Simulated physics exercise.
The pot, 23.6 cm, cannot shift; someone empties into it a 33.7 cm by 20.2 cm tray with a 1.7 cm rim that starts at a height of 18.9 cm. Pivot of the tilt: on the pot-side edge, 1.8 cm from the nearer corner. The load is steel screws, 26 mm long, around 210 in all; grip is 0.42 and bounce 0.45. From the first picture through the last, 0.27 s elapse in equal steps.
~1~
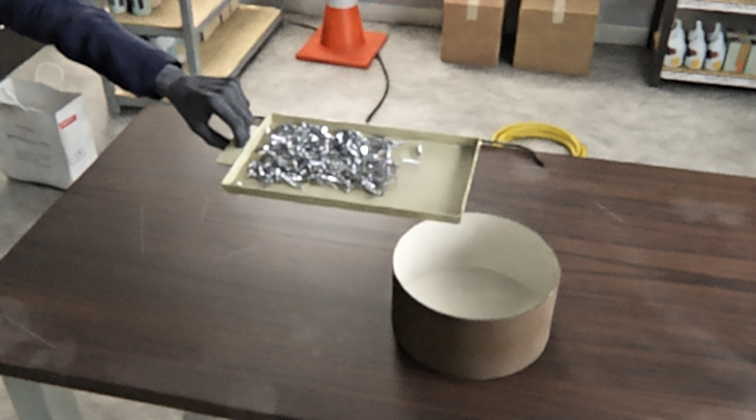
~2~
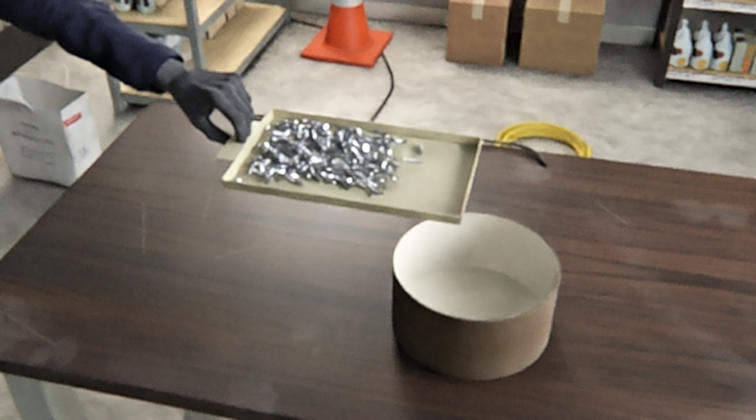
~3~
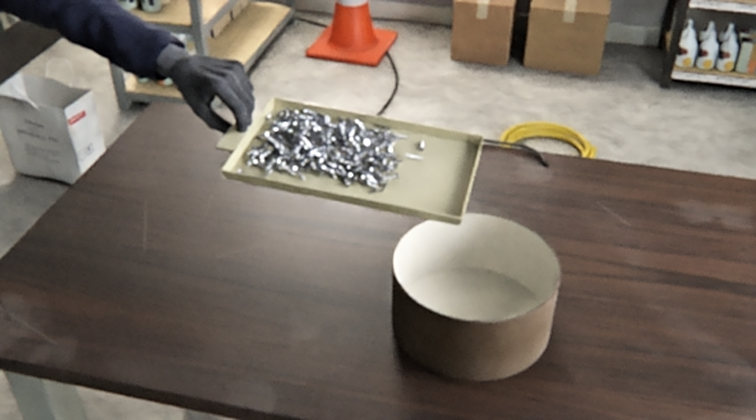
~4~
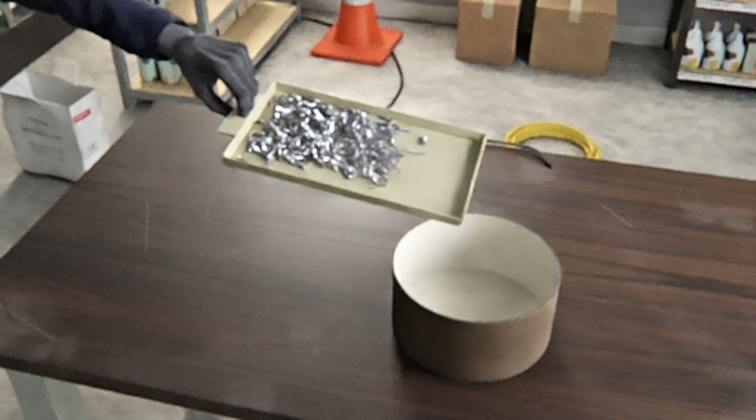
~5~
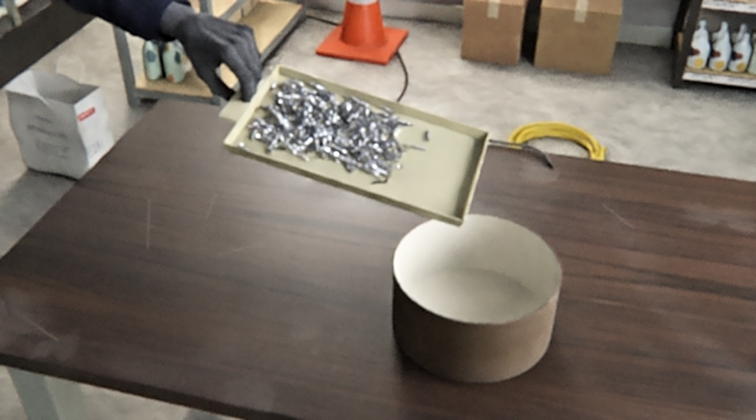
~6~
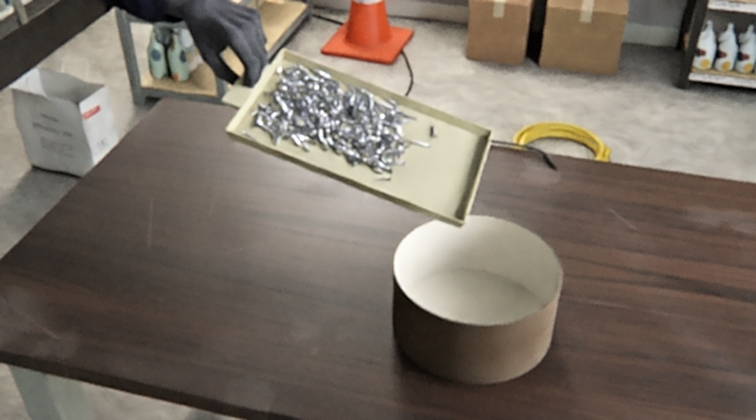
A tray of shiny metal pieces tilts as a gloved hand raises its left end.
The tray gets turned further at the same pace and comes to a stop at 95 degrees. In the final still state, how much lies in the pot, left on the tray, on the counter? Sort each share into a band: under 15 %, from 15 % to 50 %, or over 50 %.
Pot: Over 50 %; tray: Under 15 %; counter: Under 15 %.
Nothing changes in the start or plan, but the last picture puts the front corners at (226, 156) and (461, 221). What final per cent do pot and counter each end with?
Pot 100, counter 0.
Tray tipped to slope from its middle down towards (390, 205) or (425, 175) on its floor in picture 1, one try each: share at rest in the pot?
Near 95 and 45 percent, in that order.
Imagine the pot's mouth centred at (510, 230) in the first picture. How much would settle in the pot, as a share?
Roughly 70 percent would end up there.
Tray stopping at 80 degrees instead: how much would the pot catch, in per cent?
That would give about 95 per cent.
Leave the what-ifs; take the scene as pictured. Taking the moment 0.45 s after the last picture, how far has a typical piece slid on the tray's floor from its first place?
By then it sits near 16 cm from where it began.
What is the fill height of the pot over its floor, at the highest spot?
My guess is around 3.5 centimetres.
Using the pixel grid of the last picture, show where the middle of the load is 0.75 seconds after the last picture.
Look near (518, 324) in the last picture.
Then, 0.45 s after the last picture, tilt 55 degrees; the tray holds 100 %, the pot 0 %.
Then, 0.75 s after the last picture, tilt 80 degrees; the tray holds 15 %, the pot 80 %.
Then, 1.15 s after the last picture, tilt 95 degrees; the tray holds 0 %, the pot 100 %.
In the end, pot 100 %, tray 0 %, counter 0 %.
